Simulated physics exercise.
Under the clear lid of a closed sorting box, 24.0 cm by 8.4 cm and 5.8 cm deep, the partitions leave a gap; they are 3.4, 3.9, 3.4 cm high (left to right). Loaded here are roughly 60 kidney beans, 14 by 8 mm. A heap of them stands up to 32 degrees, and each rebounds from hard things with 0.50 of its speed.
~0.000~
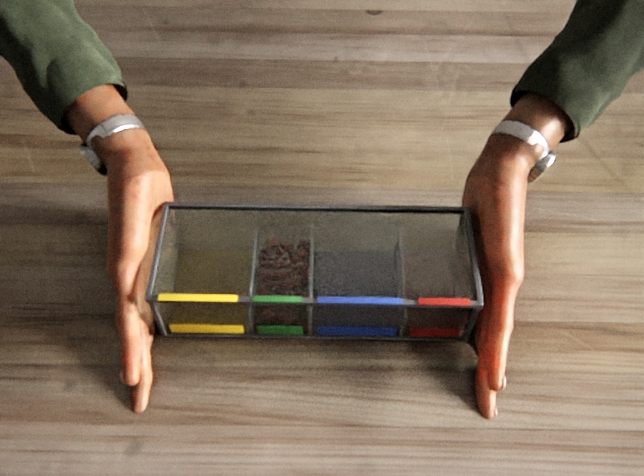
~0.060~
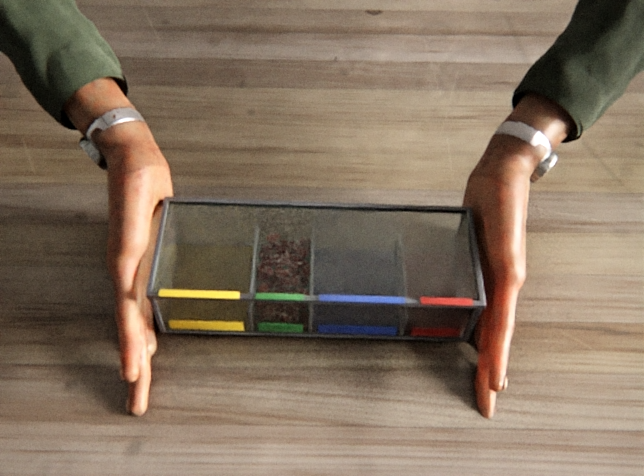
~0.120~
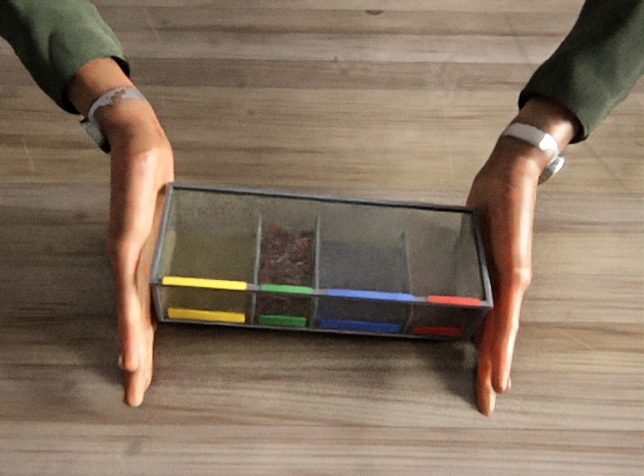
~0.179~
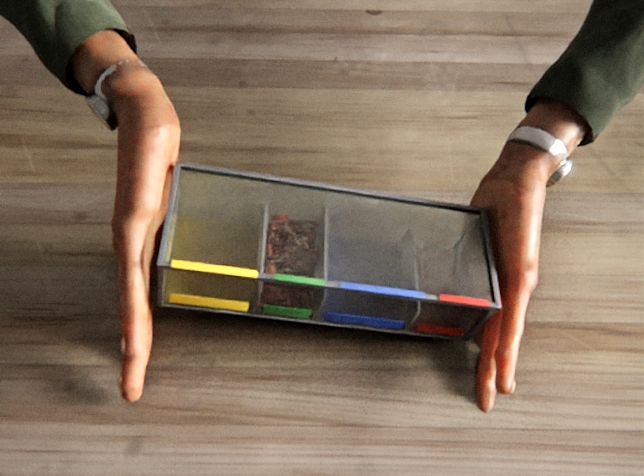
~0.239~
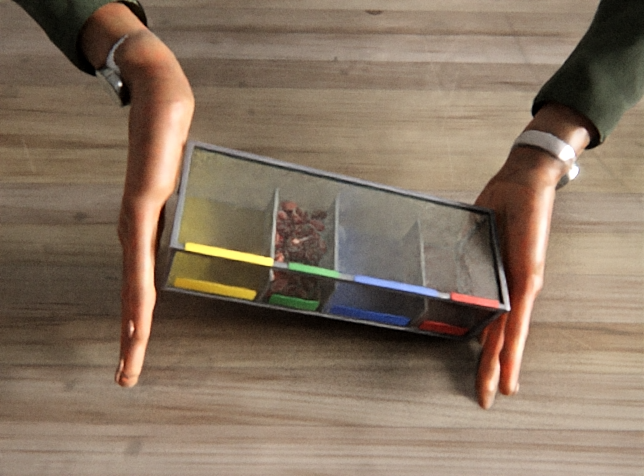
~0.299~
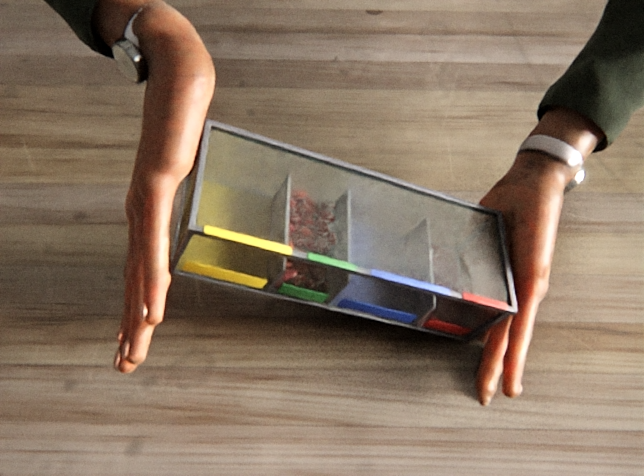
Two hands tilt a clear-lidded box of dark red beans, raising its left end.
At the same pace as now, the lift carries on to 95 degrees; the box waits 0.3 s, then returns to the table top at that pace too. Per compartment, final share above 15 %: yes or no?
Red compartment yes; blue compartment no; green compartment yes; yellow compartment no.
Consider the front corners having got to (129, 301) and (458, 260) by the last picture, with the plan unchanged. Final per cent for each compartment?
Final shares, in per cent - red: 0, blue: 0, green: 40, yellow: 60.
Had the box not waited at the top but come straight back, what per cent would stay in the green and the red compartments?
That would leave green with 45 percent and red with 45 percent.
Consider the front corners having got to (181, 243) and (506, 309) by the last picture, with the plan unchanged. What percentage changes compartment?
Roughly 55 per cent.
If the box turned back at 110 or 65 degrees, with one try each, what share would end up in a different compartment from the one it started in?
I'd put them near 90 and 0 percent in that order.
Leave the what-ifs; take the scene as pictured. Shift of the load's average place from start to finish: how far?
Roughly 8.0 cm.
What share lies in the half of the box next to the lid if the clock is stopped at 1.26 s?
Estimate: Near 60 per cent.
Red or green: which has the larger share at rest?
Red compartment.
After 1.26 s, tilt 95 degrees; red 25 %, blue 15 %, green 60 %.
After 1.90 s, tilt 47 degrees; red 60 %, green 40 %.
After 2.58 s, tilt 0 degrees; red 60 %, green 40 %.
At rest (3.1 s), red 60 %, blue 0 %, green 40 %, yellow 0 %.
